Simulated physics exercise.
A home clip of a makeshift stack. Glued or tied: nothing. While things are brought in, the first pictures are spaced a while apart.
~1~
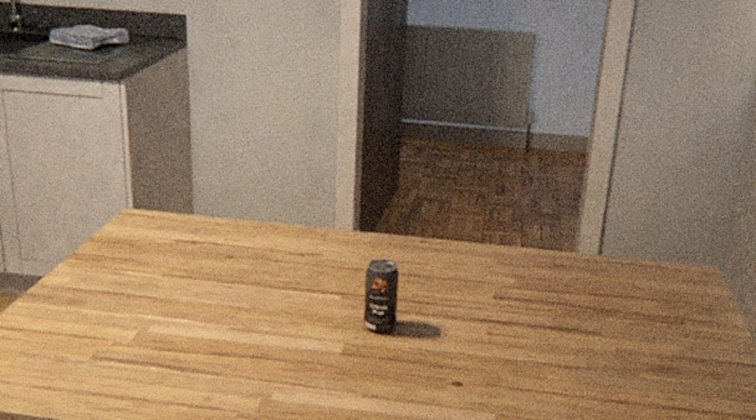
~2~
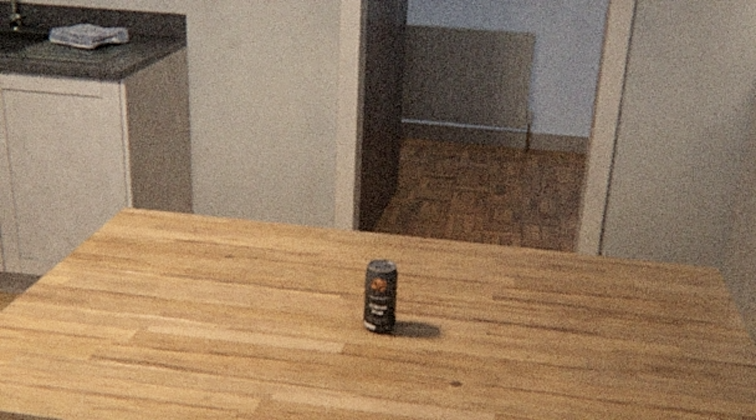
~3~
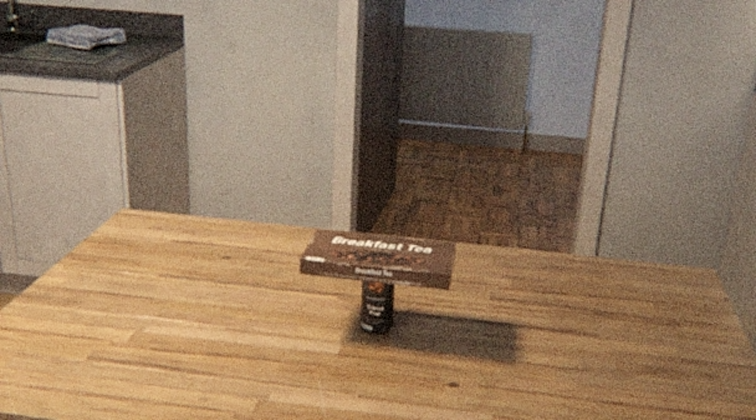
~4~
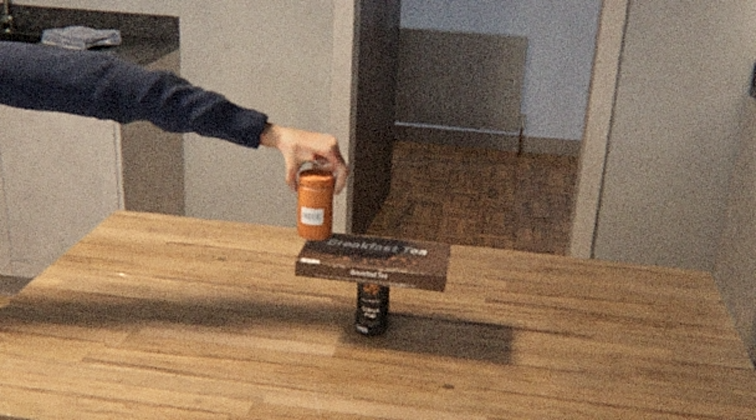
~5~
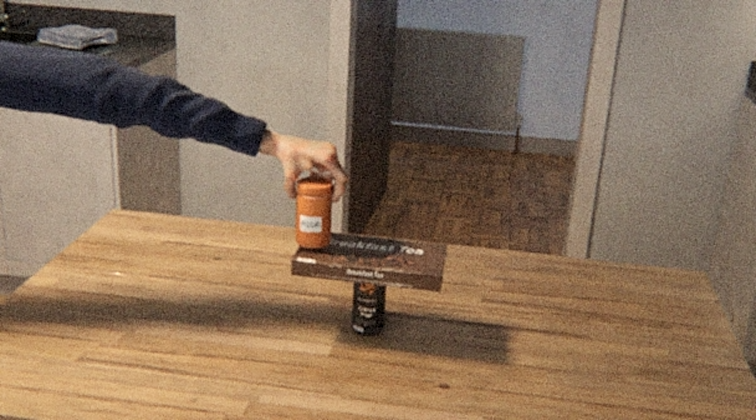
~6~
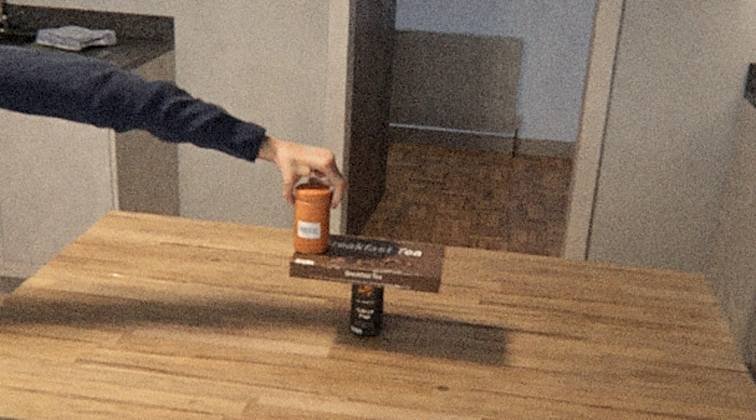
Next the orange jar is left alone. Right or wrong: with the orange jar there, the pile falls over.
Right, it falls over.
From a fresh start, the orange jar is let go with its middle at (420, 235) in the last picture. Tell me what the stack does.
The stack then collapses.
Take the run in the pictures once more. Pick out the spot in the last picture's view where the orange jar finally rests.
Close to pixel (252, 304).
Then, 0.40 s after the last picture, orange jar now fallen; brown packet tipped 57° from how it was.
Then, 1.20 s after the last picture, brown packet tipped 53° from how it was; black can tipped 24° from how it was.
Then, 1.50 s after the last picture, black can and brown packet now fallen.
By the end, fallen, black can, orange jar and brown packet. Seen from the same camera at the end, orange jar near (252, 304). The stack loses its balance.
